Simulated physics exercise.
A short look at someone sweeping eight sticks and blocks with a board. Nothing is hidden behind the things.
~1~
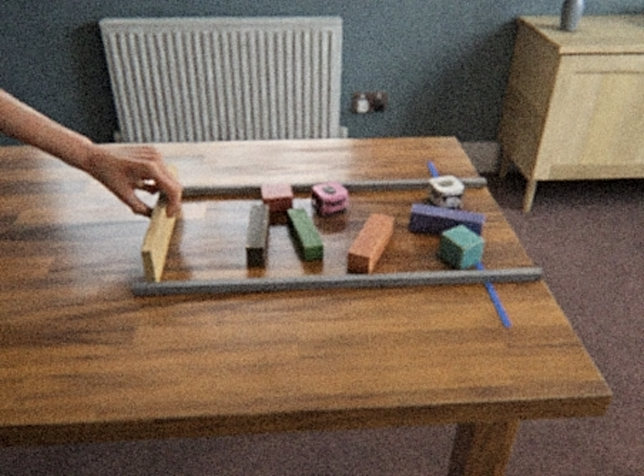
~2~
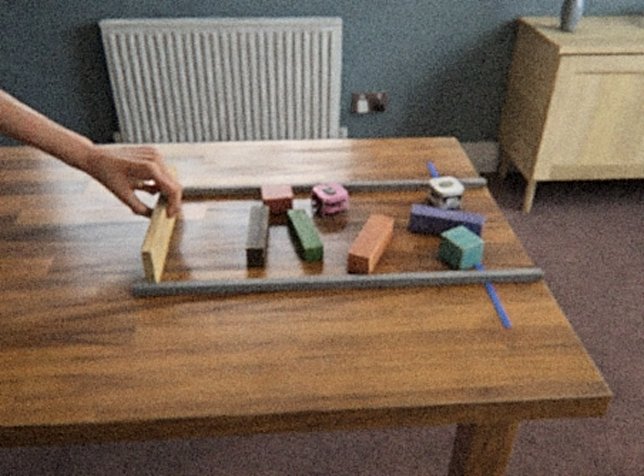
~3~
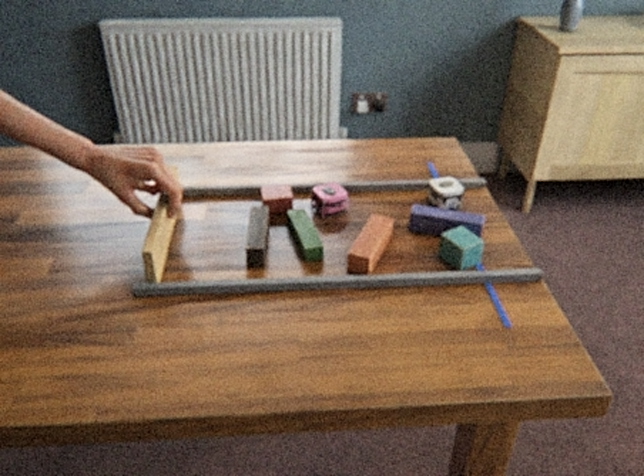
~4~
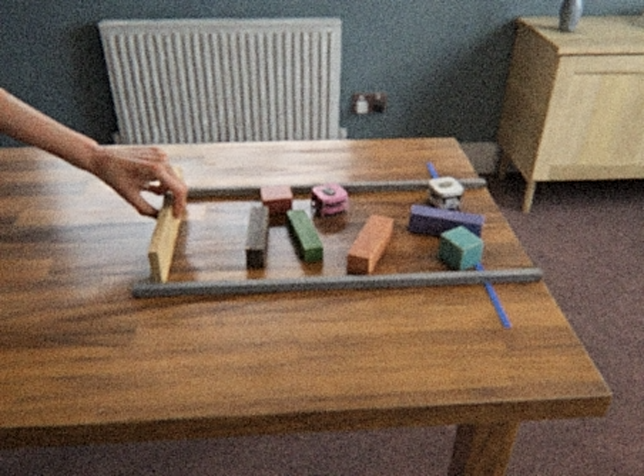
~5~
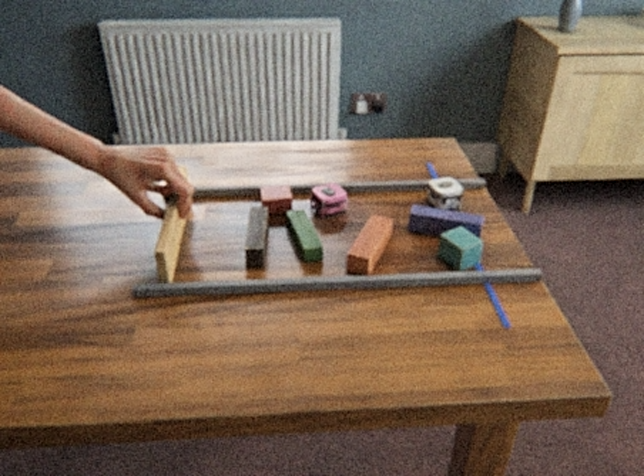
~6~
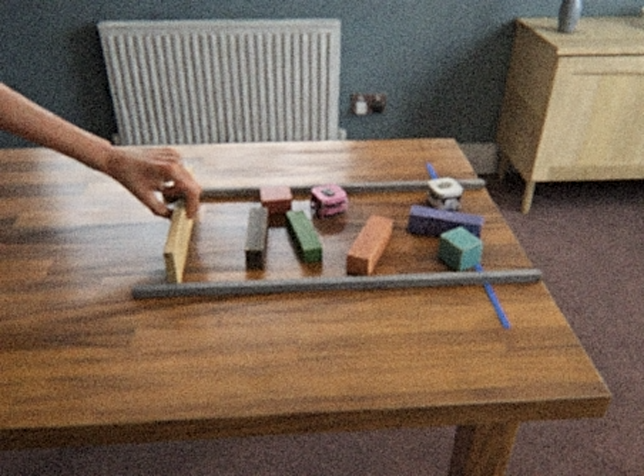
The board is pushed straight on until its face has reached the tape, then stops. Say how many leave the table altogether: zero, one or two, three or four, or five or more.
As it turns out, the number that fall off is three or four.
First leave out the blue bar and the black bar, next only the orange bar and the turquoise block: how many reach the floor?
It would be 2 and 2.
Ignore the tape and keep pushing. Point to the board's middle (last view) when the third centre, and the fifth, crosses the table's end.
At (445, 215) for the third, at (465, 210) for the fifth.
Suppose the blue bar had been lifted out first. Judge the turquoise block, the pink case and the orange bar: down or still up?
The turquoise block comes down, the pink case stays on, the orange bar does not fall.
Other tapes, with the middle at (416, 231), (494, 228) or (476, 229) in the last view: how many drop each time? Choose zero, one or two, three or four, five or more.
For each place: Zero; five or over; more than four.
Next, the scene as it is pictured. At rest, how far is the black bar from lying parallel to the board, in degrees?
Some 0 degrees.
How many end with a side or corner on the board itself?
In contact: 2.
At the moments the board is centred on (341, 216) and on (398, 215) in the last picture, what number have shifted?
First 5, then 8.
Soon after, none off yet; white case at rest near (444, 195); turquoise block at rest near (460, 249); blue bar at rest near (445, 224).
After that, none off yet; white case displaced about its own width near (479, 195); turquoise block displaced about its own width near (507, 250); blue bar displaced about its own width near (487, 221).
In the end, the number that fall off is three or four; gone, blue bar, turquoise block and white case.
